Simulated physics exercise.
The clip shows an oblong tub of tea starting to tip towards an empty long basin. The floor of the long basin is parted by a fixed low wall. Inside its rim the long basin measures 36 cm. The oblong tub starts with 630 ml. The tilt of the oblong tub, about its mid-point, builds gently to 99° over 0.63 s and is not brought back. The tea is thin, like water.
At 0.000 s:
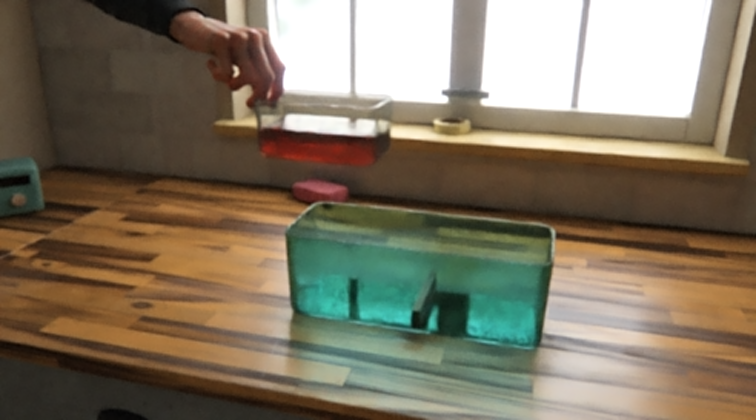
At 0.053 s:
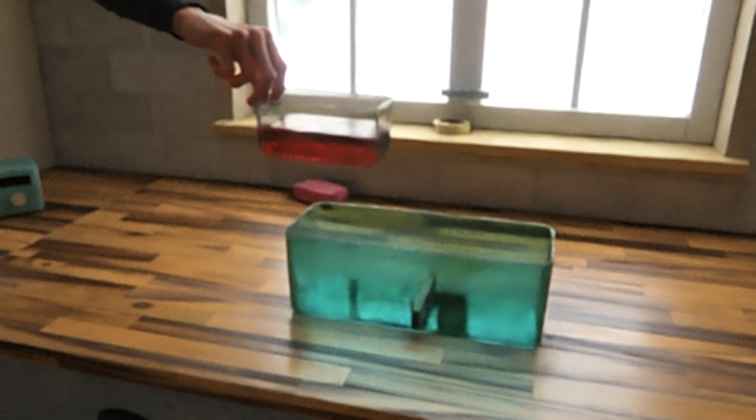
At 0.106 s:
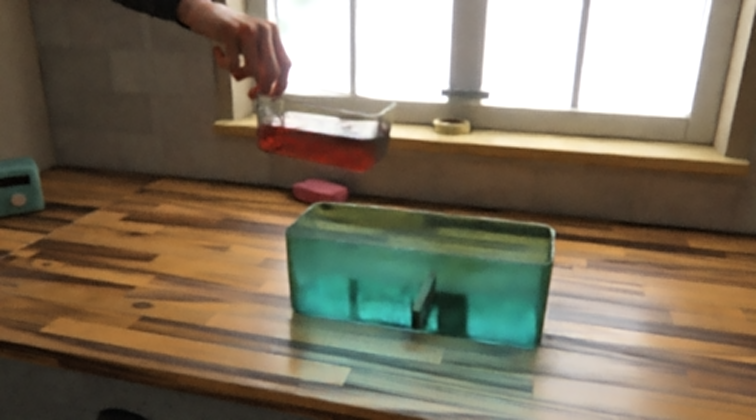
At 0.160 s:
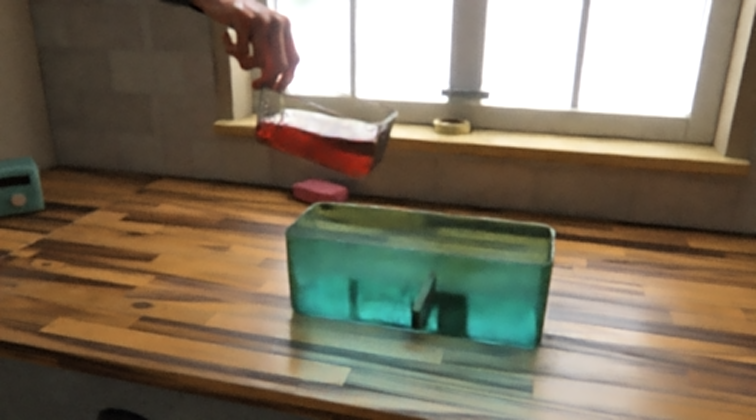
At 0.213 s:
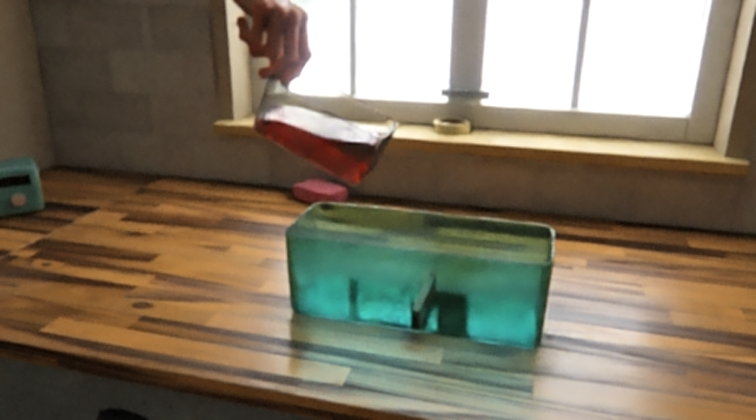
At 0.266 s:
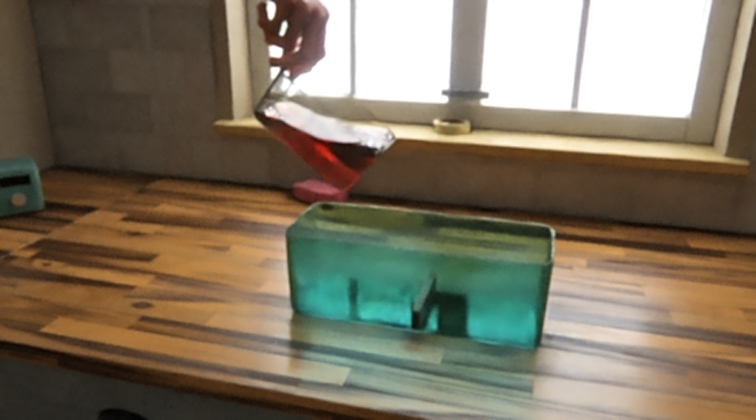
A hand tilting a clear oblong tub of red tea steadily down to the right above a long green glass basin.
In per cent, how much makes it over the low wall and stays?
The far part has some 32 per cent.
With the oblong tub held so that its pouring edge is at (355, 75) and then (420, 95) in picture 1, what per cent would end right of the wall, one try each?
In turn about 25 and 60 per cent.
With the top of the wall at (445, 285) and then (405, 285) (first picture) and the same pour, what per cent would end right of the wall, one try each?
First 10, then 55 per cent.
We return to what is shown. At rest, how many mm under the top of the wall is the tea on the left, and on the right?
Left about 12 mm, right about 20 mm.
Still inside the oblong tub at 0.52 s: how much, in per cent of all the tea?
Near 22 in a hundred.
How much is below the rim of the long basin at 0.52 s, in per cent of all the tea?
Some 38 per cent.
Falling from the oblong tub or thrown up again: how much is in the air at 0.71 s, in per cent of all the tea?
Some 4 per cent.
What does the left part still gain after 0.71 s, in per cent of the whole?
Some 3 per cent.
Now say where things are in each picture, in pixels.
In the first frame, tilt 0°; pouring edge (385, 103); surface from (274, 121) to (384, 129); the long basin's rim runs from (300, 218) to (553, 246); the wall's top is at (425, 290).
In the second frame, tilt 2°; pouring edge (386, 105); surface from (273, 120) to (383, 129).
In the third frame, tilt 7°; pouring edge (388, 111); surface from (273, 118) to (384, 131).
In the fourth frame, tilt 15°; pouring edge (389, 120); surface from (272, 116) to (383, 133).
In the fifth frame, tilt 25°; pouring edge (390, 133); surface from (271, 112) to (386, 136).
In the sixth frame, tilt 38°; pouring edge (387, 146); surface from (271, 106) to (389, 139).
After 0.52 s the tilt is 92° and 21 per cent is still to pour, 30 is left of the wall and 8 right of it.
After 0.71 s the tilt is 99° and 8 per cent is still to pour, 62 is left of the wall and 26 right of it.
After 0.91 s the tilt is 99° and 2 per cent is still to pour, 61 is left of the wall and 31 right of it.
After 1.13 s the tilt is 99° and 0 per cent is still to pour, 65 is left of the wall and 31 right of it.
In the end 65 per cent lies left of the wall, 32 right of it and 4 outside.
